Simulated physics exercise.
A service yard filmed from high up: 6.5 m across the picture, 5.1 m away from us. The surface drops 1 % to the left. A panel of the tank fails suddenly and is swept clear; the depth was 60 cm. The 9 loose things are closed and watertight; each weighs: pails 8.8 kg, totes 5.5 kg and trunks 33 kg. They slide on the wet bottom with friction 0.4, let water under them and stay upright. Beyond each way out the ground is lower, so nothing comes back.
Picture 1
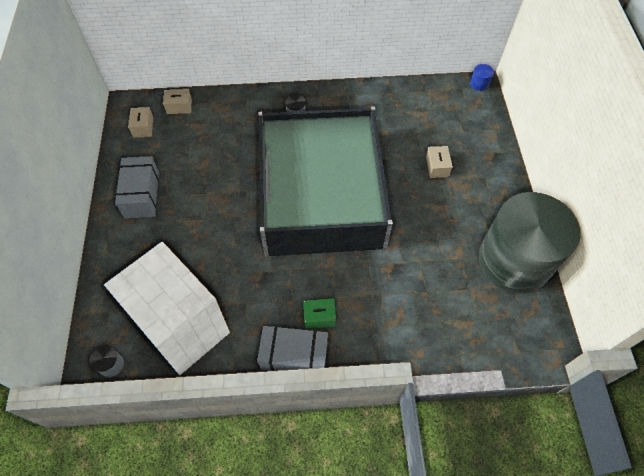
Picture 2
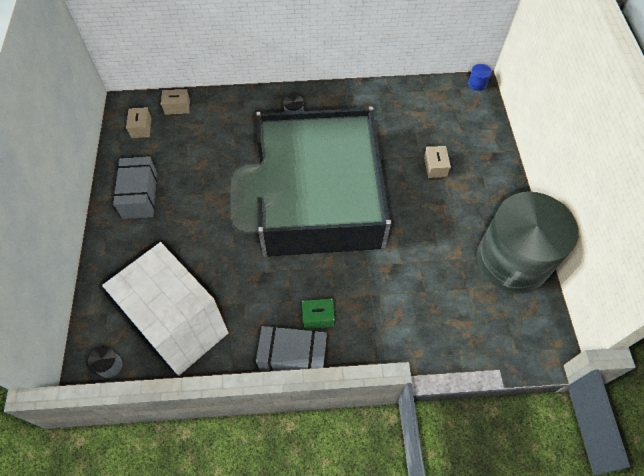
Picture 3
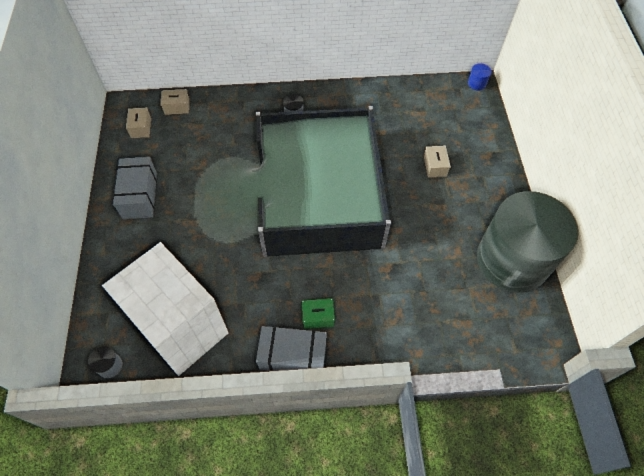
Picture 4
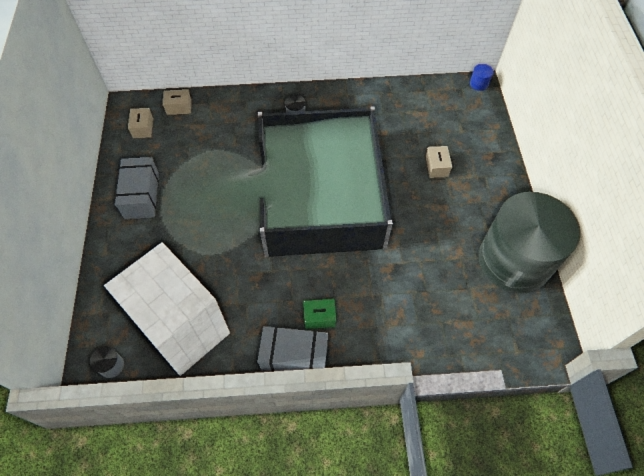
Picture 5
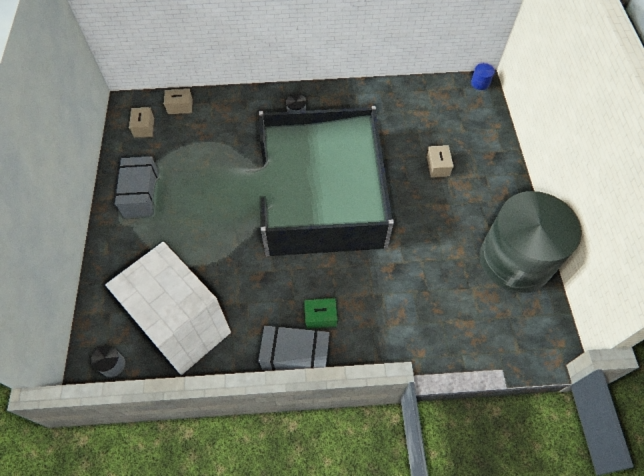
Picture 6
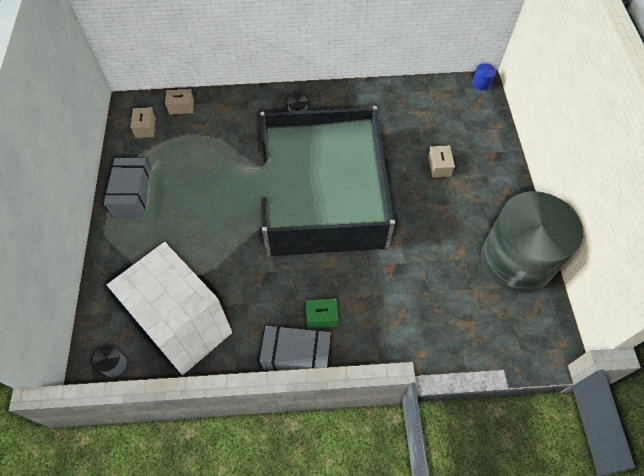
At the start, greenish water fills a square tank in a walled yard scattered with boxes, a green tote and a blue pail. The tank's left side opens and water spreads leftward across the dark floor in a widening rounded sheet. It surrounds the gray trunk near the left wall, which shifts slightly left.
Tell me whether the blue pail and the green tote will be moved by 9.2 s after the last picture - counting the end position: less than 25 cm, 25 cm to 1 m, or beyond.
Blue pail barely shifts; green tote is nudged along.
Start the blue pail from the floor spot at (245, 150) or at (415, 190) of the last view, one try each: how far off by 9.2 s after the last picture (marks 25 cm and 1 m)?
In that order: It barely shifts; it stays put.
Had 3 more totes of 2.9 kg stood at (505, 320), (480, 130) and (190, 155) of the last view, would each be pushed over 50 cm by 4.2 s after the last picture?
In that order: Short of it, under, past it.
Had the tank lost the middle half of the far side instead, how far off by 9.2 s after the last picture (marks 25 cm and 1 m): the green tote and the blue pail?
In that case the green tote slides a little, the blue pail travels far.
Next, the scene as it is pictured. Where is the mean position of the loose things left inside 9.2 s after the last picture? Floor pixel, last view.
Around (350, 181).
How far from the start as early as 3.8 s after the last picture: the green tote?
About 0 cm.
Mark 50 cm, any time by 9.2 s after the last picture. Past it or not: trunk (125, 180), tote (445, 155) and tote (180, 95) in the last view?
In that order: More, less, over.
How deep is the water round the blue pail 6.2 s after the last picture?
About 5 cm.
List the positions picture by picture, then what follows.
The first picture shows the blue pail at (484, 71), on the bottom; the green tote at (320, 311), on the bottom; 2.9 m2 under water; 0 of 9 have shifted.
The second picture shows the blue pail at (482, 71), on the bottom; the green tote at (318, 311) rests on the ground; water covers 3.5 m2; 0 of 9 have shifted.
The third picture shows the blue pail at (482, 70), on the bottom; the green tote at (318, 311), on the bottom; 4.2 m2 under water; 0 of 9 have shifted.
The fourth picture shows the blue pail at (484, 71), on the bottom; the green tote at (320, 311) rests on the ground; water covers 5.1 m2; 0 of 9 have shifted.
The fifth picture shows the blue pail at (485, 70) rests on the ground; the green tote at (321, 310), on the bottom; water covers 5.9 m2; 0 of 9 have shifted.
The sixth picture shows the blue pail at (486, 70), on the bottom; the green tote at (322, 310) rests on the ground; water covers 6.8 m2; 1 of 9 have shifted.
Then, 1.2 s after the last picture the blue pail is near (486, 70), 0.0 m from its start, aground; the green tote is near (322, 310), 0.0 m from its start, aground; 0 of 9 are out; 2 afloat.
Then, 3.8 s after the last picture the blue pail is near (486, 70), 0.0 m from its start, aground; the green tote is near (322, 310), 0.0 m from its start, aground; 0 of 9 are out; 3 afloat.
Then, 6.2 s after the last picture the blue pail is near (486, 70), 0.0 m from its start, aground; the green tote is near (322, 310), 0.0 m from its start, aground; 0 of 9 are out; 1 afloat.
Then, 9.2 s after the last picture the blue pail is near (486, 70), 0.0 m from its start, aground; the green tote is near (364, 313), 0.5 m from its start, aground; 0 of 9 are out; 2 afloat.
